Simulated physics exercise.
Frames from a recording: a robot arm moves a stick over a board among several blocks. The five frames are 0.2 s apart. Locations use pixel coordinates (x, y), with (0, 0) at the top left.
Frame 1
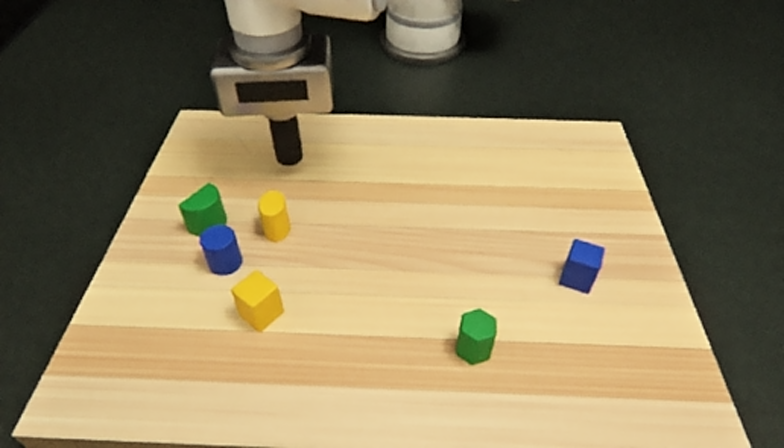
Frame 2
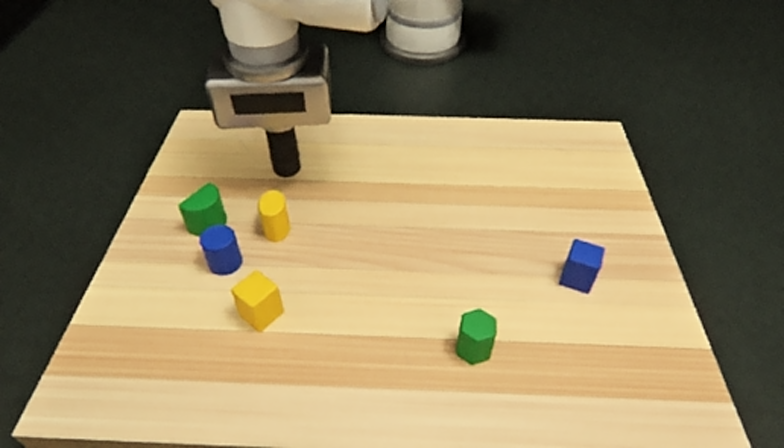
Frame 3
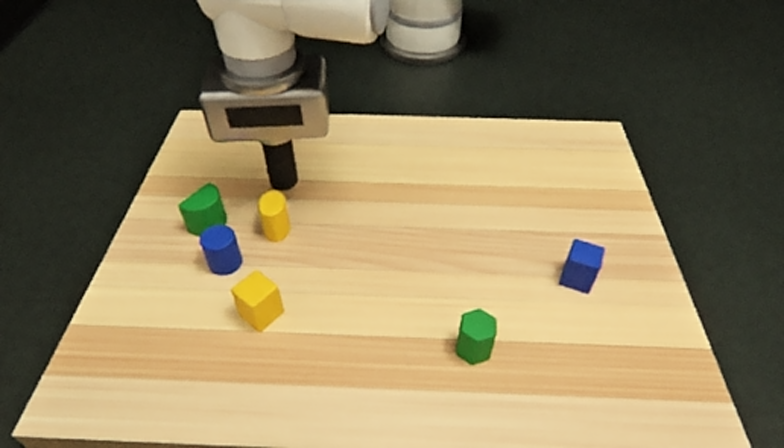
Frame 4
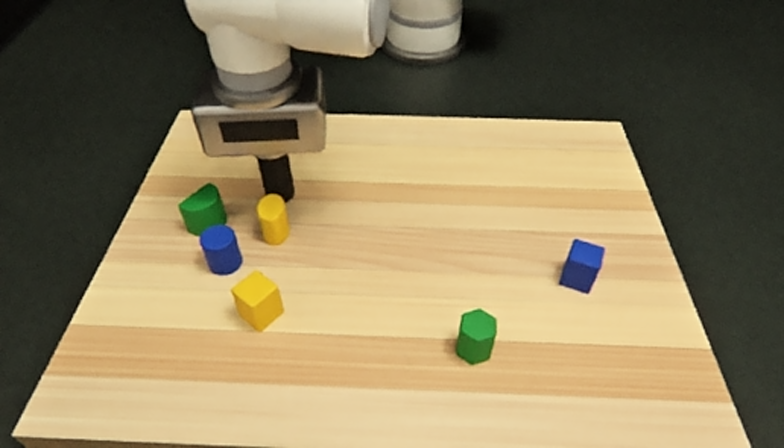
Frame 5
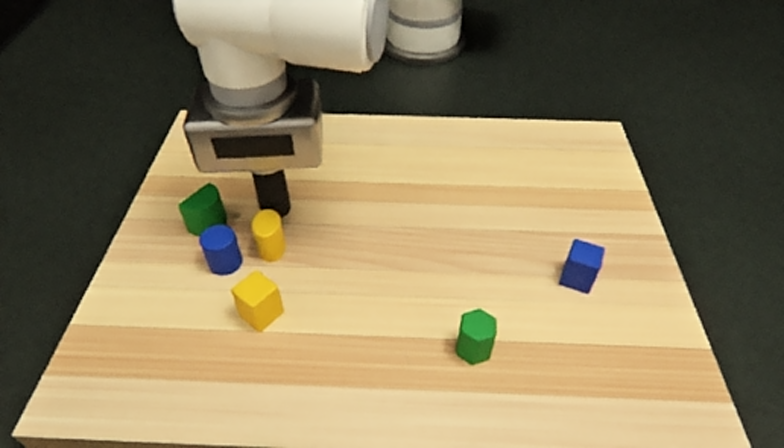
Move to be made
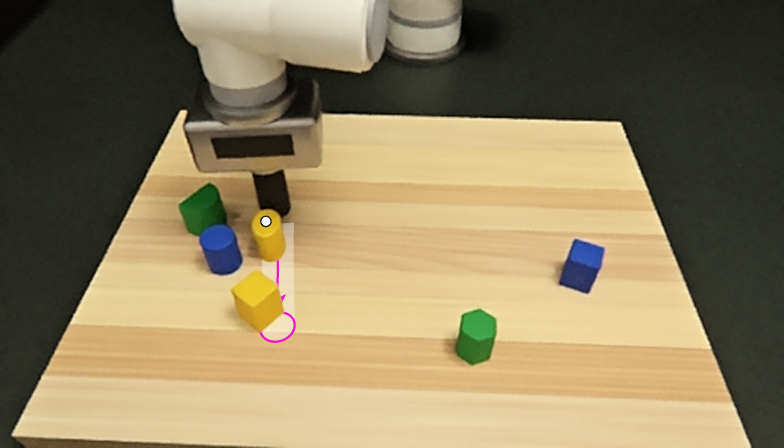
A robot arm lowers its black stick toward the yellow cylinder and nudges it slightly forward.
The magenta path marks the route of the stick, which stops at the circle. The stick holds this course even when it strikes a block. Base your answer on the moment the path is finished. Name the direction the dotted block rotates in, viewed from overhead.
Prediction: Clockwise.
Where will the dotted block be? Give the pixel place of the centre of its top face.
In the picture, that point is around (234, 294).
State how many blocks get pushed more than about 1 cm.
My answer is two.
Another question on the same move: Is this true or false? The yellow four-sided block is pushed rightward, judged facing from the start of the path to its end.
That claim is true.
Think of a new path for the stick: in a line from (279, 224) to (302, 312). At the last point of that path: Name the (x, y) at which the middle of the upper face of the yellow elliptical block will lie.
In the picture, that point is around (255, 269).
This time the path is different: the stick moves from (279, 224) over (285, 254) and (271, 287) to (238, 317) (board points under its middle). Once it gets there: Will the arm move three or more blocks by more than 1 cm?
No, I don't think so.
The line goes in a line from (279, 224) to (277, 327); the dot is on the yellow elliptical block.
The first path, step by step. One third of the way, stick at (275, 242); yellow elliptical block at (258, 256), turned 15° clockwise.
Two thirds of the way, stick at (274, 276); yellow four-sided block at (238, 313), turned 70° anticlockwise; yellow elliptical block at (239, 283), turned 80° clockwise.
At the end, stick at (274, 314); blue circular block unmoved; yellow four-sided block at (226, 330), turned 90° anticlockwise; yellow elliptical block at (234, 294), turned 135° clockwise.
